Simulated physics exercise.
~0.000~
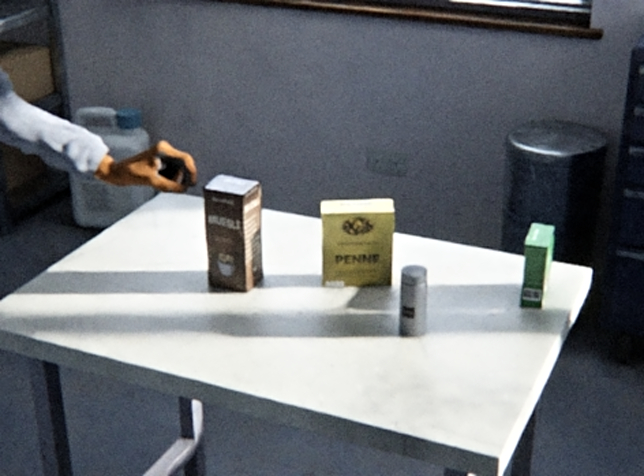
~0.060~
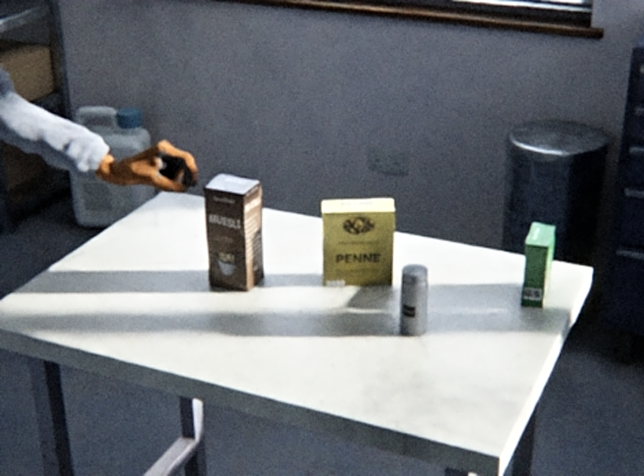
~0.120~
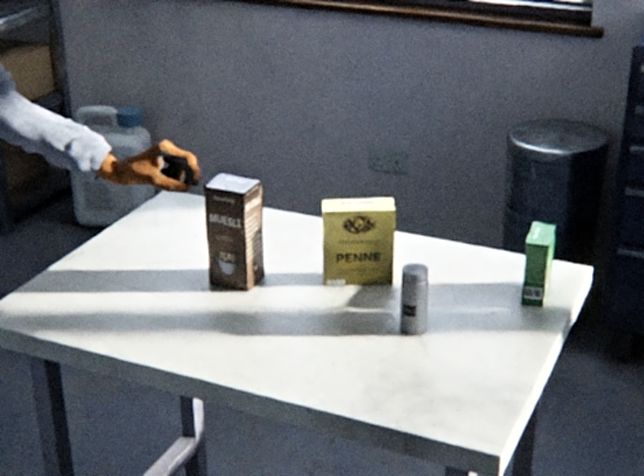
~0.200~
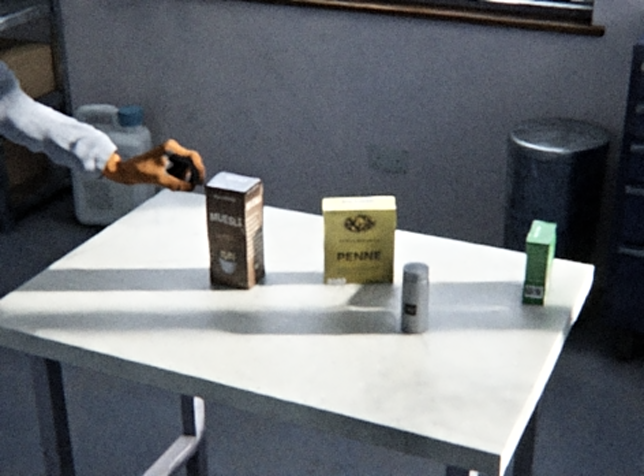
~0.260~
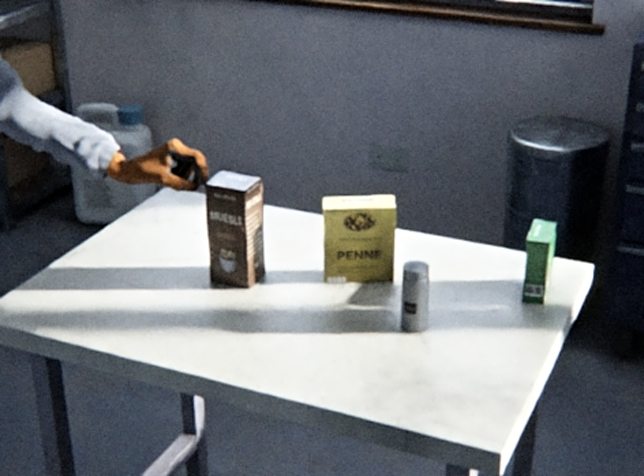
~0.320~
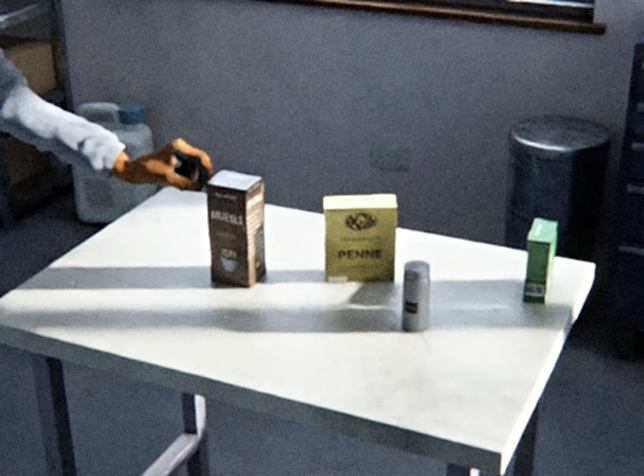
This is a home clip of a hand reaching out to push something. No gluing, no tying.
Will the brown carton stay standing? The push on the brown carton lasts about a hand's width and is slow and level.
No - ends up knocked over.
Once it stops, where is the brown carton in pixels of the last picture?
At about (313, 272).
After 0.82 s, brown carton turned 16° from how it was put near (251, 228).
After 1.32 s, brown carton turned 65° from how it was put near (293, 249).
After 1.42 s, brown carton on its side near (311, 270).
In the end (2.0 s), toppled on the table, brown carton. At the end, from the last picture's camera, brown carton near (313, 272).
